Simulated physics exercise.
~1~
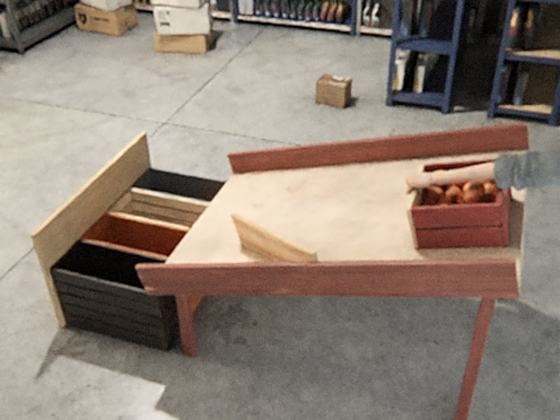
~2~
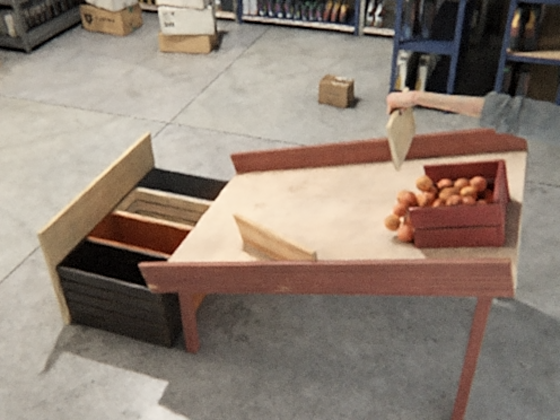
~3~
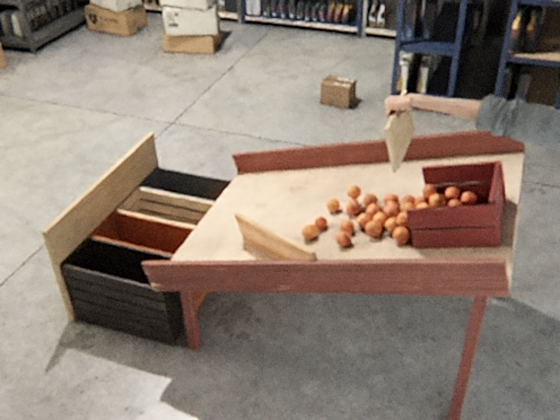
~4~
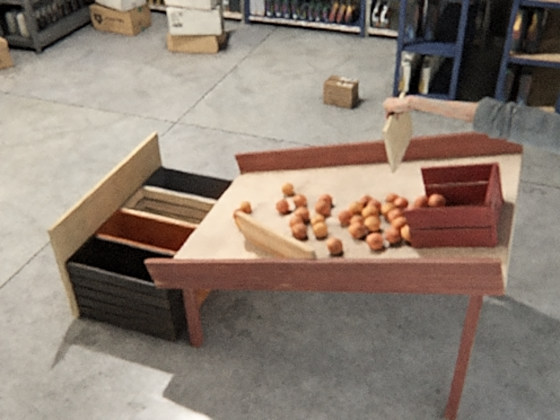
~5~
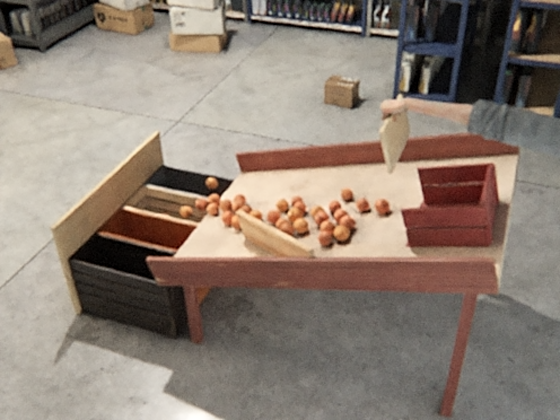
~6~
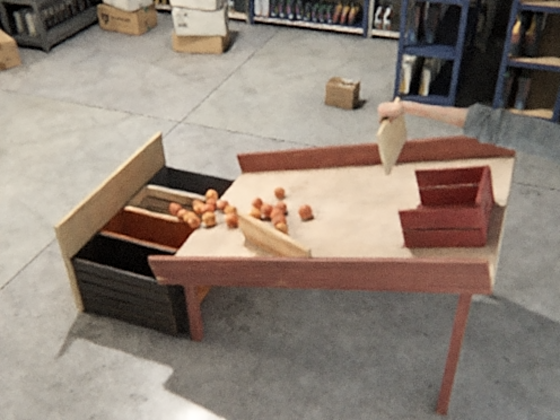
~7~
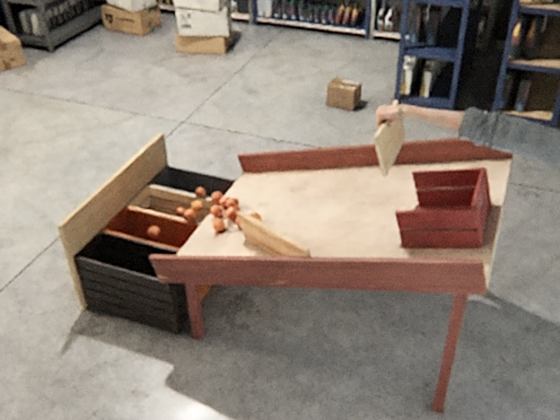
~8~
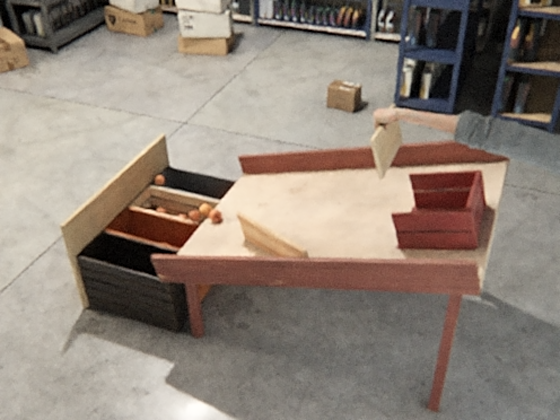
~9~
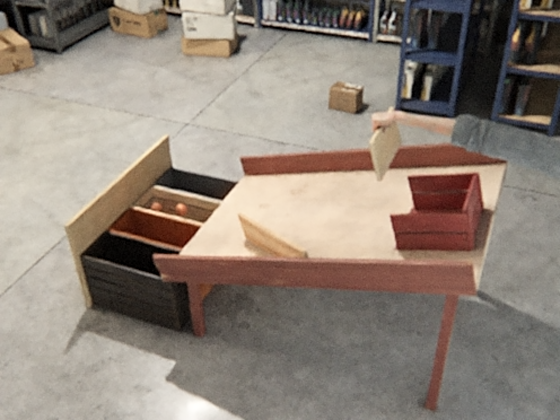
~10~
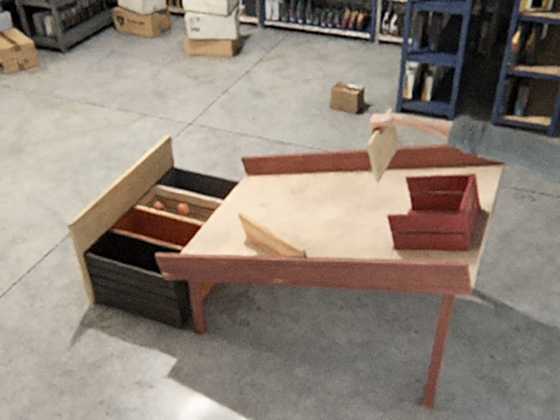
In the video, a hand lifts a gate from a red pen on a sloping table, and oranges spill out and roll left past an angled board. They drop into the row of totes below the low edge, with several visible in the wooden tote as the table ends up empty.
